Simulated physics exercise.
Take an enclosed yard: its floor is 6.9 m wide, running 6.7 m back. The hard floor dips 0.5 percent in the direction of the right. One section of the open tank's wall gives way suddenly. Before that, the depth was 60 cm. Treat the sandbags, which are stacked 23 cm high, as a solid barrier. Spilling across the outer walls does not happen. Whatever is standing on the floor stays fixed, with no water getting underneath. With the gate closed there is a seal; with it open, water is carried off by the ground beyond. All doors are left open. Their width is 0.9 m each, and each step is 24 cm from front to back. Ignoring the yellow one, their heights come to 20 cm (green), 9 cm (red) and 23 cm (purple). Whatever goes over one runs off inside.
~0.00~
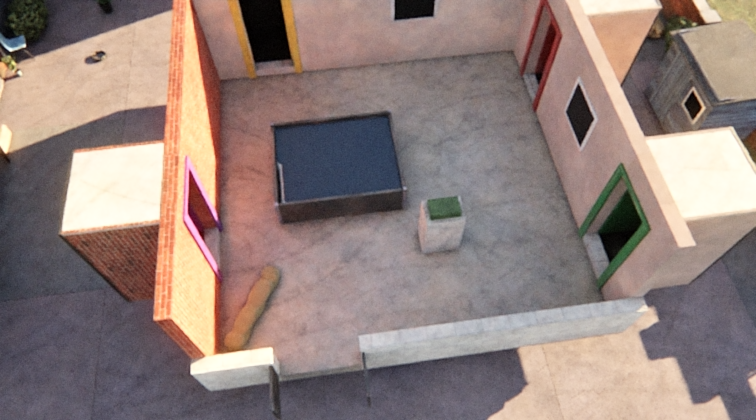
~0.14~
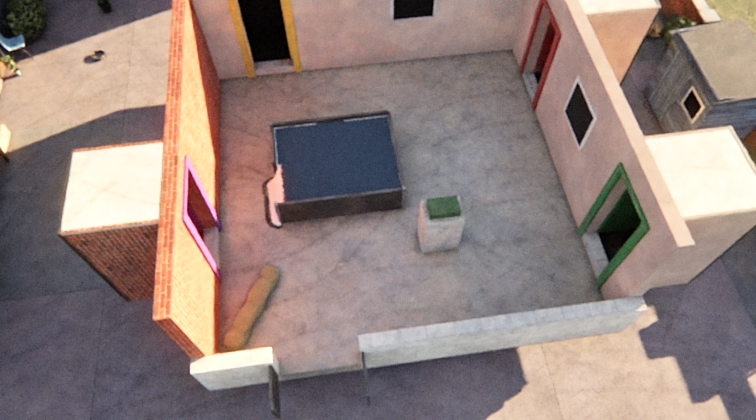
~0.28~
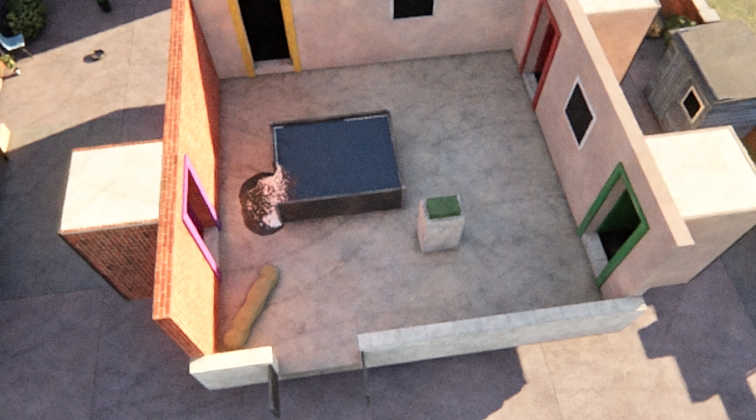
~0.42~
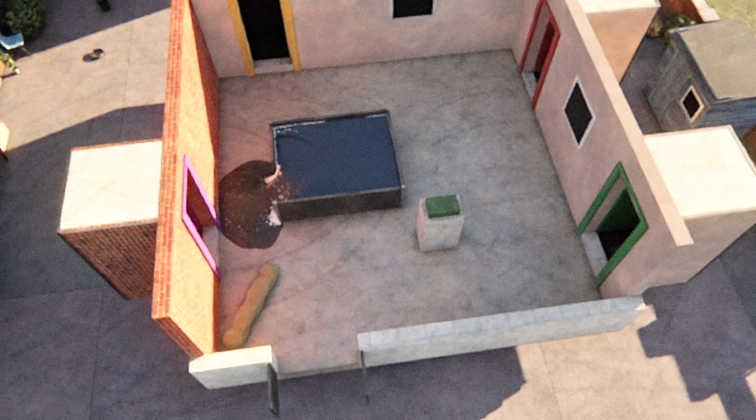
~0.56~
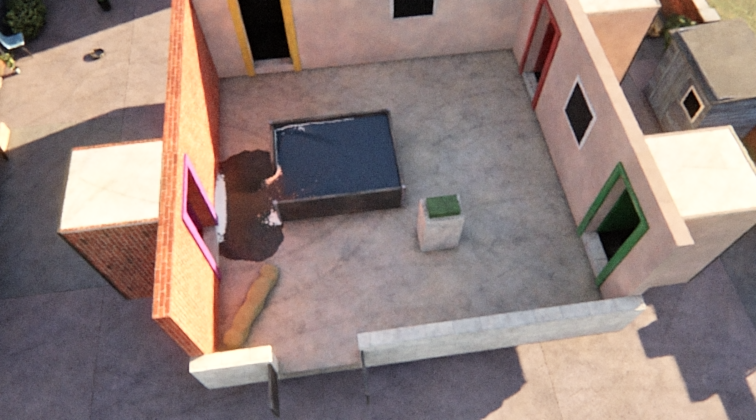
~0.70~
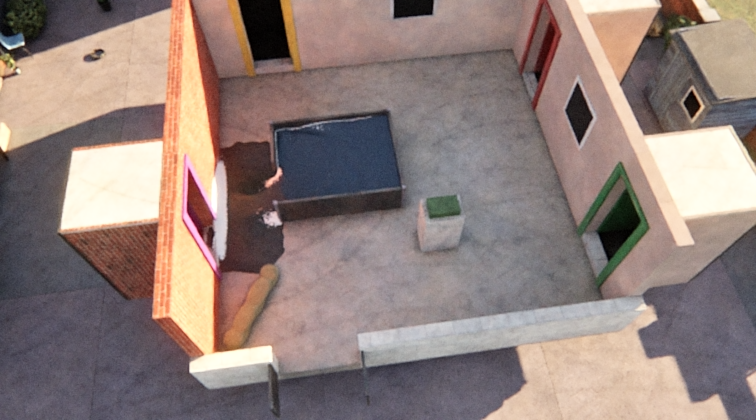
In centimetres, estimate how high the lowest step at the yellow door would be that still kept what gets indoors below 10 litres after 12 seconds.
It comes to roughly 13.5 cm.
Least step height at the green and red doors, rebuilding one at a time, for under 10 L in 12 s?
Roughly 6.0 cm for the green door and roughly 7.0 cm for the red door.
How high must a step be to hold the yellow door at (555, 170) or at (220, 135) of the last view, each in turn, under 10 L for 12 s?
You'd want about 6.5 cm there first, then about 5.5 cm.
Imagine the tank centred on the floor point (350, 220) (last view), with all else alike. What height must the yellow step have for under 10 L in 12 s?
I'd put it at close to 12.0 cm.
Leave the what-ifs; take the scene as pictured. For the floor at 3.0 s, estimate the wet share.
About 30 per cent.
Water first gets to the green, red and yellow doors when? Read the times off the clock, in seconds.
Arrives: Green 6.0 s / red 6.0 s / yellow 2.2 s.
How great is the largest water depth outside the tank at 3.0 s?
Close to 38 centimetres.
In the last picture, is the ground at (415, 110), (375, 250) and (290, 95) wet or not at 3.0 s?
In order: Untouched, untouched, soaked.
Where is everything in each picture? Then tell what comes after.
The first picture shows still water, 60 cm deep, in the open tank at (336, 158); the yellow door at (269, 41) is dry.
In the second picture, water pours out at (280, 196) and has run 0.2 m, to (270, 217); about 5 cm deep outside, 60 cm at the back.
In the third picture, the gap is at (280, 196), the front 0.7 m out at (244, 201); the back of the open tank holds 60 cm.
In the fourth picture, the gap is at (279, 195), the front 1.2 m out at (219, 221); the back of the open tank holds 60 cm.
In the fifth picture, the front is at (220, 166), 1.3 m from the gap at (280, 195); 2.2 m2 of floor is wet, 60 cm left at the back.
In the sixth picture, the front is at (220, 269), 1.5 m from the gap at (280, 195); 2.5 m2 of floor is wet, 60 cm left at the back; 2.5 m in a straight line remain to the yellow door at (268, 39).
After 1.4 s water covers 10 % of the floor, deepest (42 cm) near (229, 213); it has not reached the yellow door.
After 3.0 s water covers 30 % of the floor, deepest (38 cm) near (240, 315); 18 cm at the yellow door, 0 litres in over its 18 cm step.
After 12.0 s water covers 95 % of the floor, deepest (10 cm) near (567, 203); 7 cm at the yellow door, 1 litre in over its 18 cm step.
At the yellow door as built, the water arrived by 2.2 s and peaked near 19 cm at 2.8 s.
With a step of 12 cm, 19 litres would have come in within the 12 s; with 16.5 cm, 2 litres. So under 10 litres takes about 13.5 cm.
